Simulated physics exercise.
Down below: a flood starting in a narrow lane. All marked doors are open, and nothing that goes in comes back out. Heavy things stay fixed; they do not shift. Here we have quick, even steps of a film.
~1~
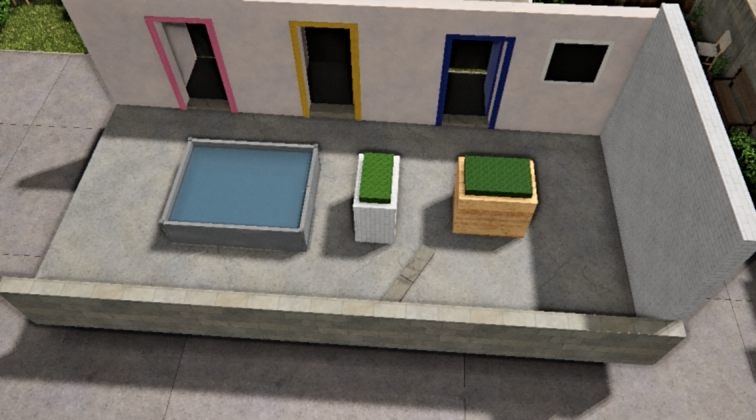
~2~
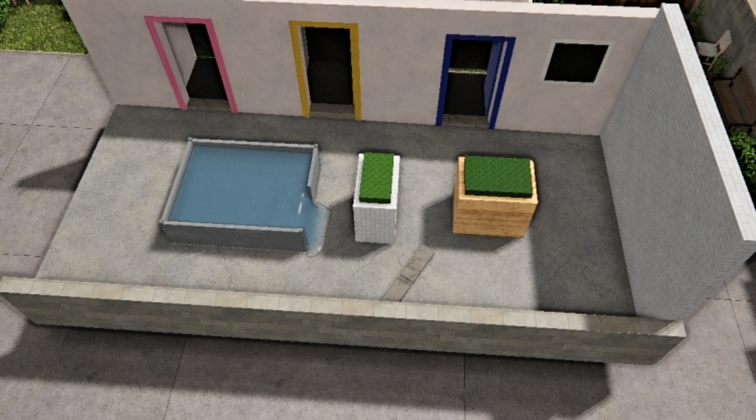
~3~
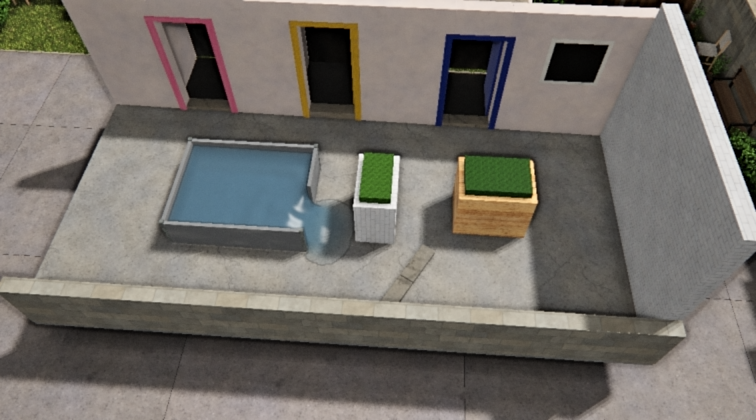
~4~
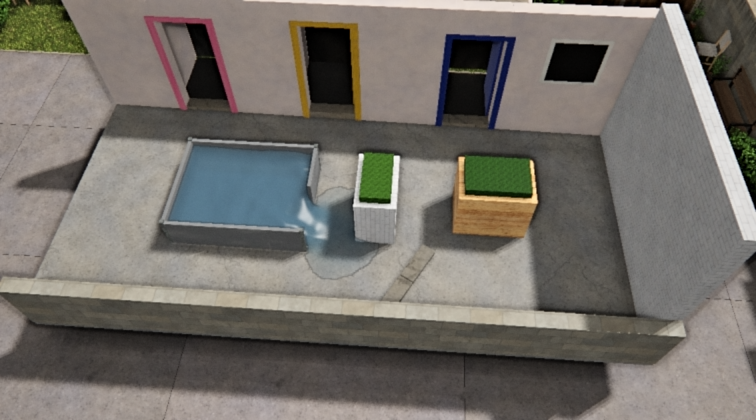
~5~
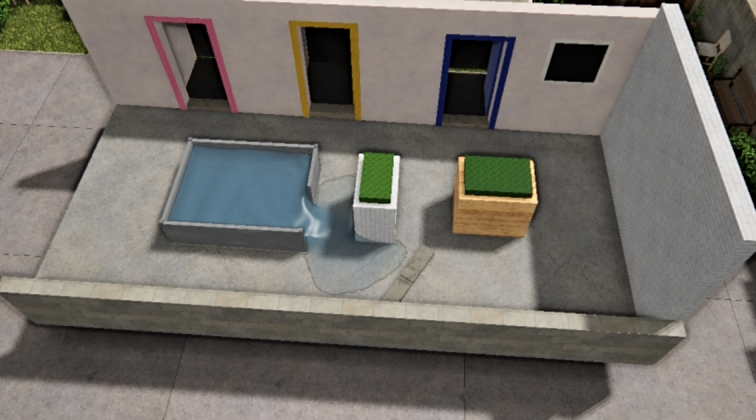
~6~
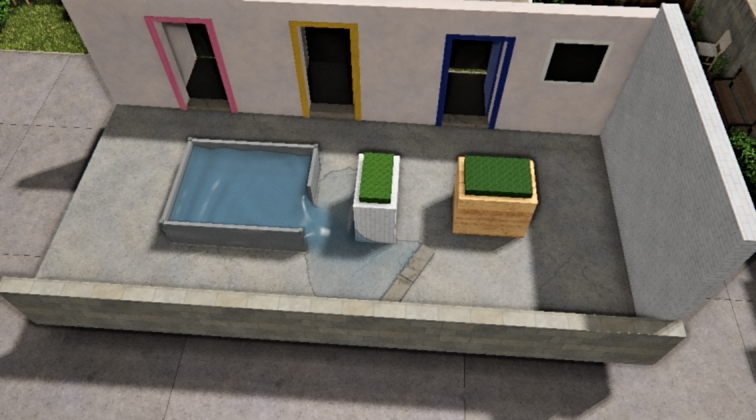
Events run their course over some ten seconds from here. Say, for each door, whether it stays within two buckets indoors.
The yellow door stays within it; the blue door stays within it; the pink door stays within it.
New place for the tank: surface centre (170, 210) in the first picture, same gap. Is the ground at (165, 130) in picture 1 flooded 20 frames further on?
Outcome at that point: Left alone.
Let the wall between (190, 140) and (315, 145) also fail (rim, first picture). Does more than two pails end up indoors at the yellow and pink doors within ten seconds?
Result - yellow door overshoots, pink door overshoots.
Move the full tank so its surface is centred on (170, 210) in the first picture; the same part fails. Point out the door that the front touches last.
I'd go with the one in pink.
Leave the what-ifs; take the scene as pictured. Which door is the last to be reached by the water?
Answer is the door marked pink.
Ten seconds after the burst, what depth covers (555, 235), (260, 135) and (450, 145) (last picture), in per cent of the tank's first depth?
Estimate: 16, 6, 12 %.
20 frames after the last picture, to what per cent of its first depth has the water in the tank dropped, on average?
I'd put it at some 46 per cent.
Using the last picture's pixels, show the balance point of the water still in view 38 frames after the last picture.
The spot I would choose is (382, 212).
A moment on, water covers 15 % of the floor; the yellow door not reached, the blue door not reached, the pink door not reached.
Next, water covers 30 % of the floor; the yellow door wet at the sill, nothing in, the blue door not reached, the pink door not reached.
Then, water covers 55 % of the floor; the yellow door under two buckets in, the blue door wet at the sill, nothing in, the pink door wet at the sill, nothing in.
Later, water covers 85 % of the floor; the yellow door under two buckets in, the blue door wet at the sill, nothing in, the pink door wet at the sill, nothing in.
In the end, water covers 90 % of the floor; the yellow door under two buckets in, the blue door wet at the sill, nothing in, the pink door wet at the sill, nothing in.
